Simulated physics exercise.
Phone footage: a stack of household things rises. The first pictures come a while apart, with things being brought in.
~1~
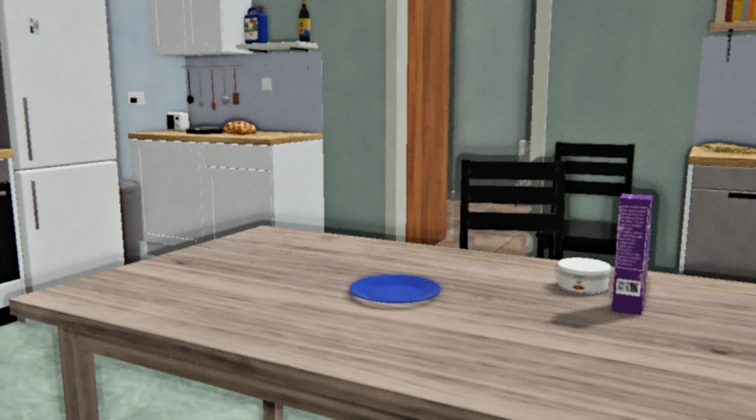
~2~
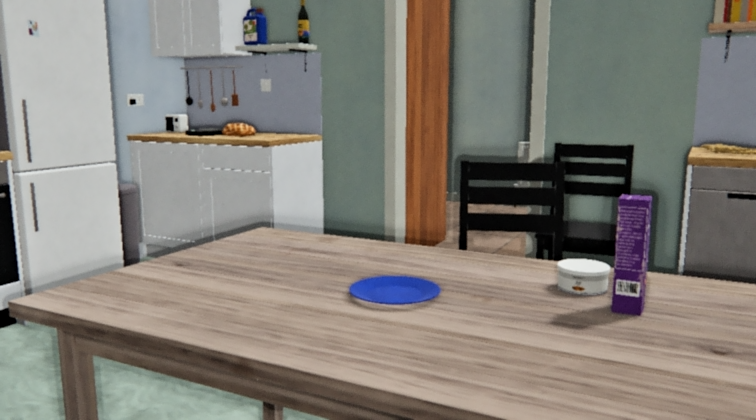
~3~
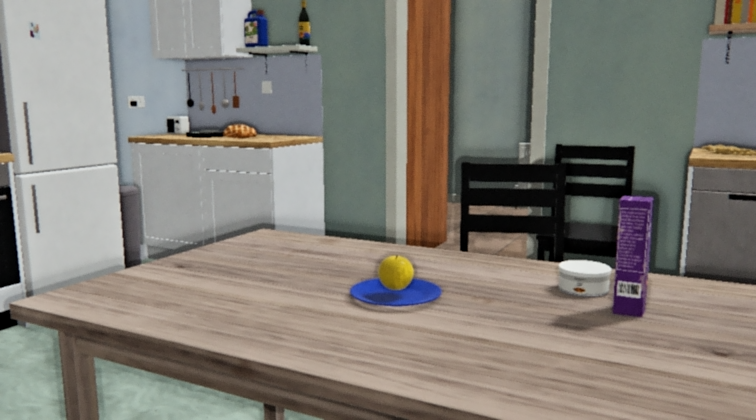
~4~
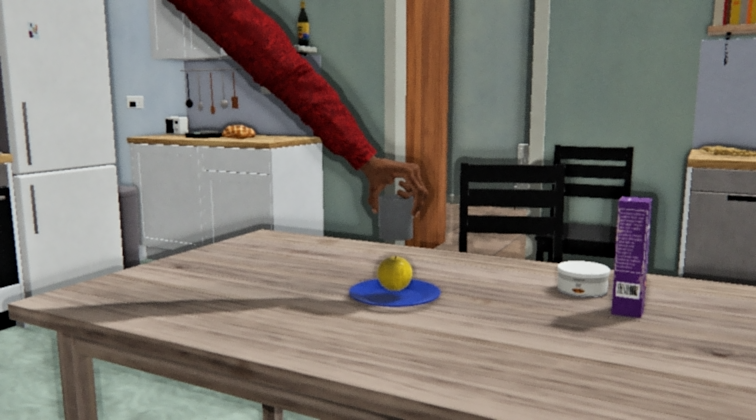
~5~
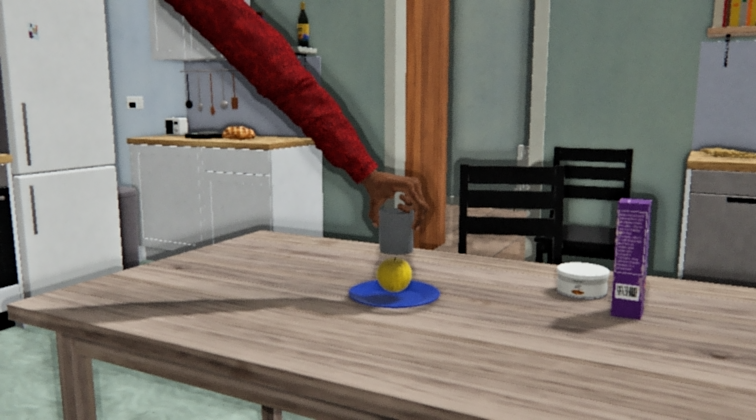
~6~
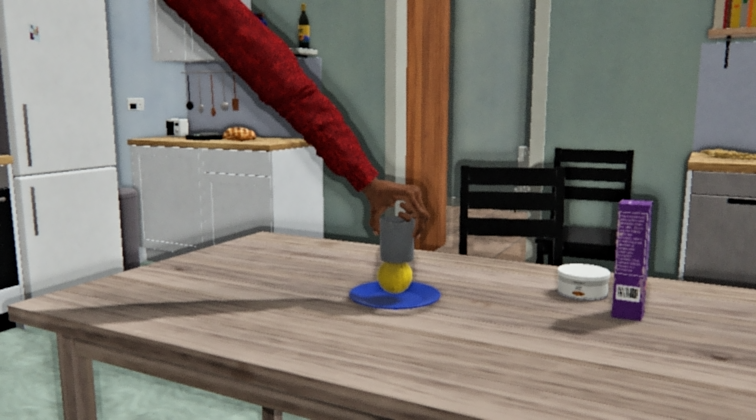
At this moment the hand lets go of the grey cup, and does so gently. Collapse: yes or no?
Collapse: Yes.
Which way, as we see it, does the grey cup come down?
Rightward.
Then, 0.50 s later than the last frame, grey cup now fallen.
Then, 0.60 s later than the last frame, things are still on the move.
When it is over, fallen, grey cup; the other 4 as before. End places, in pixels of the last picture, grey cup near (476, 294). The pile loses its balance.
